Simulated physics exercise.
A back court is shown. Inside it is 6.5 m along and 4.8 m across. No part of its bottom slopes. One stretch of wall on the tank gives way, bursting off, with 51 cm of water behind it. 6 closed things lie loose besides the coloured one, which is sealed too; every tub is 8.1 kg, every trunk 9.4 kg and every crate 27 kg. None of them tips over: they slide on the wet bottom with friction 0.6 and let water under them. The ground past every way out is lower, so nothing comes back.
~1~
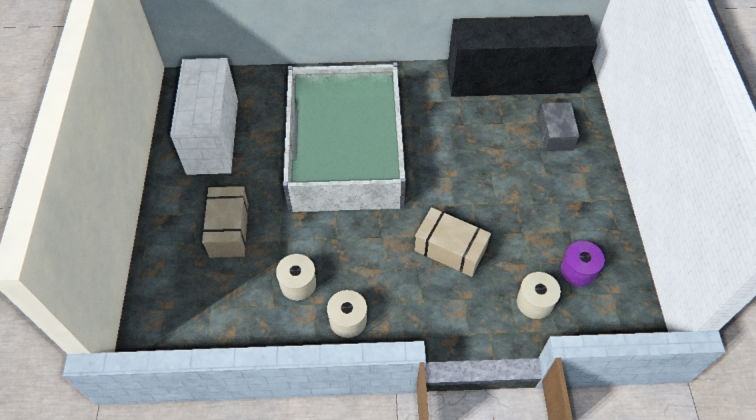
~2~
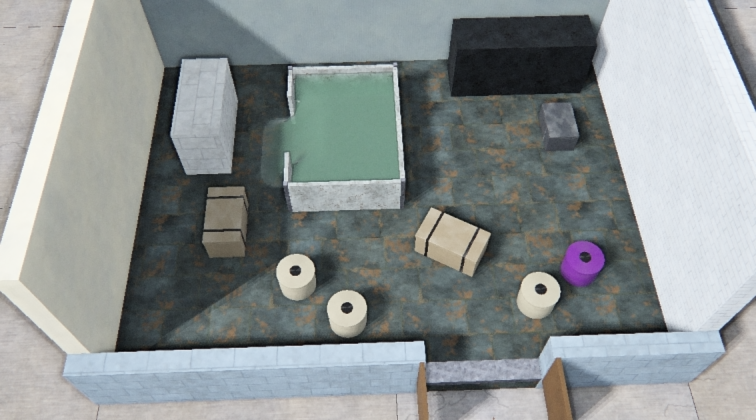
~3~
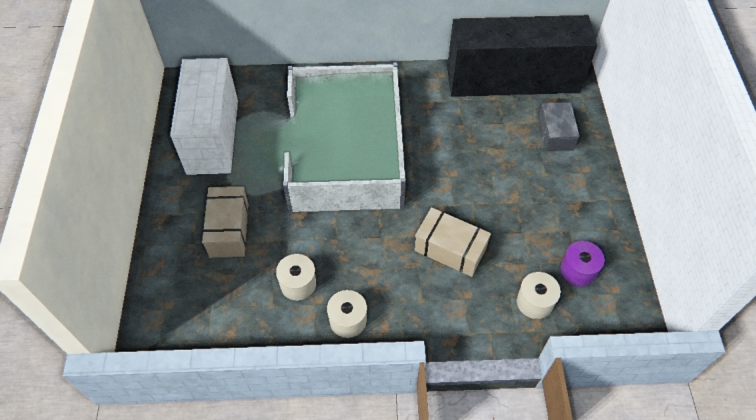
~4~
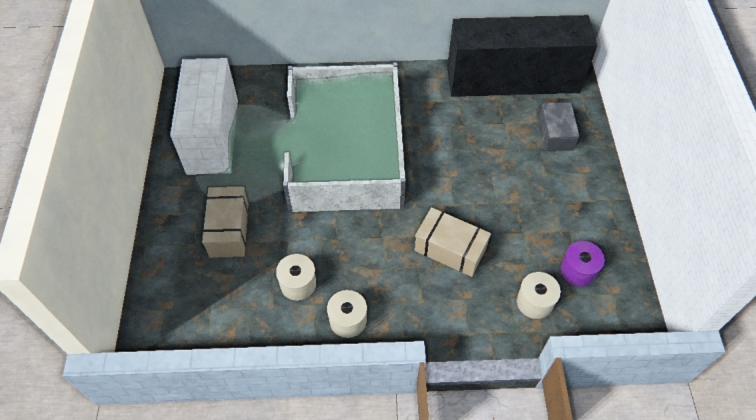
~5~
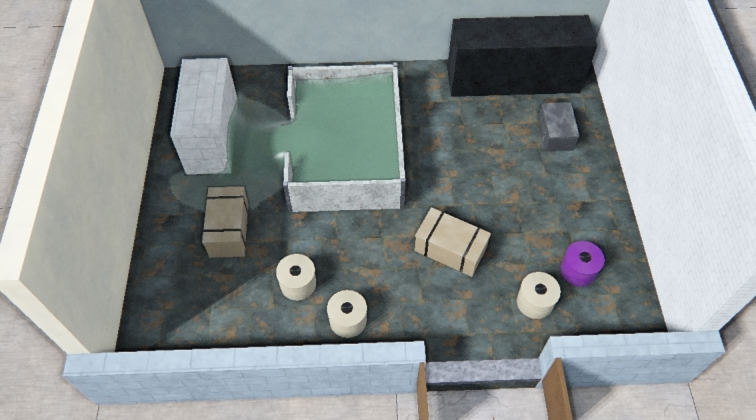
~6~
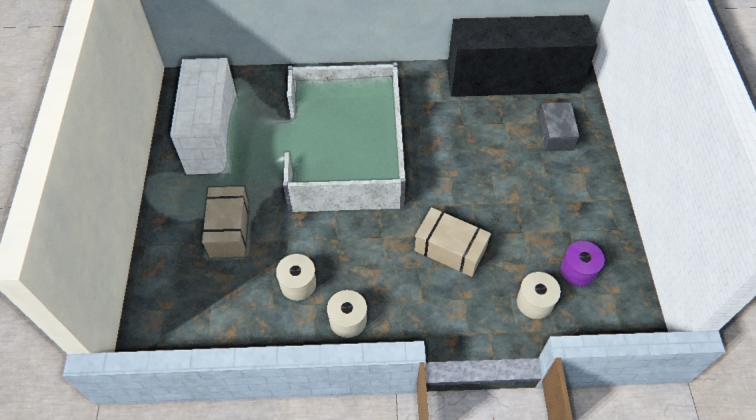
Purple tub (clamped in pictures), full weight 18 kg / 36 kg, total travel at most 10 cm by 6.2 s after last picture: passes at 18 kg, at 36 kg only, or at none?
Chances are the lesser mass is fine.
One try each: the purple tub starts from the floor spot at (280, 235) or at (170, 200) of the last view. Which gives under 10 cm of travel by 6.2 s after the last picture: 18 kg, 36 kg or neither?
Order kept: Light pick works, heavy pick needed.
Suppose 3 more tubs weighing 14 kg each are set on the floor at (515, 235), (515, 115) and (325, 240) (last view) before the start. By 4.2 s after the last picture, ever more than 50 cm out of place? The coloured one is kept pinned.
One after another they come out within the mark, within the mark, within the mark.
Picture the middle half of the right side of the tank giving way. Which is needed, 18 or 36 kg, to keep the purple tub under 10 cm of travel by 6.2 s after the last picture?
So only the heavier pick.
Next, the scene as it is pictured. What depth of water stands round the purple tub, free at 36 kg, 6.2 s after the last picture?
Depth: Approx. 2 cm.
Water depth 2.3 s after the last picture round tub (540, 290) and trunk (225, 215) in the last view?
First roughly 0 cm, second roughly 9 cm.
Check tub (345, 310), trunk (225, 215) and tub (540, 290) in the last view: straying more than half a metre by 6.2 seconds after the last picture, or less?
Taking them in order: Beyond the mark, beyond the mark, within the mark.
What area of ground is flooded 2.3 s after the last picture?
Flooded: Near 15 m2.
Then, 0.6 s after the last picture the purple tub would be 0 cm from its start with 18 kg and 0 cm from its start with 36 kg; 0 cm of water round it then.
Then, 2.3 s after the last picture the purple tub would be 0 cm from its start with 18 kg and 0 cm from its start with 36 kg; 0 cm of water round it then.
Then, 4.2 s after the last picture the purple tub would be 0 cm from its start with 18 kg and 0 cm from its start with 36 kg; 0 cm of water round it then.
Then, 6.2 s after the last picture the purple tub would be 0 cm from its start with 18 kg and 0 cm from its start with 36 kg; 2 cm of water round it then.
